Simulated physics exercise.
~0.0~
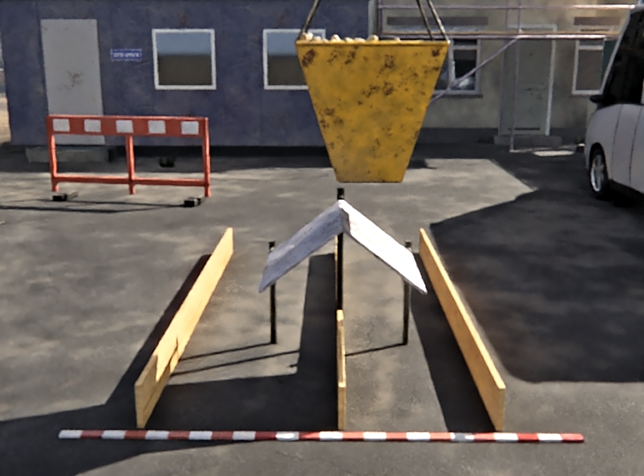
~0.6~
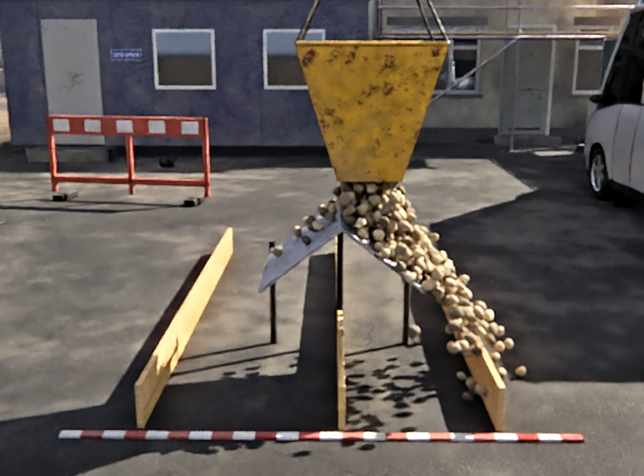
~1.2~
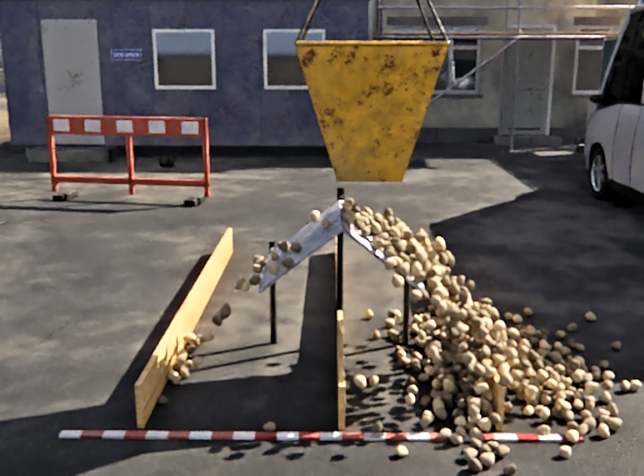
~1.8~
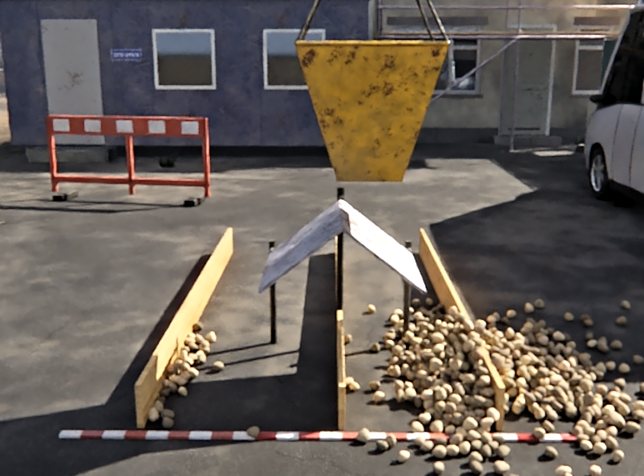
A yellow skip hanging above a peaked steel roof let its cobbles drop from the bottom, and most slid down the right slope, ending heaped in the right bay and spilled beyond its board, with only a few in the left bay.
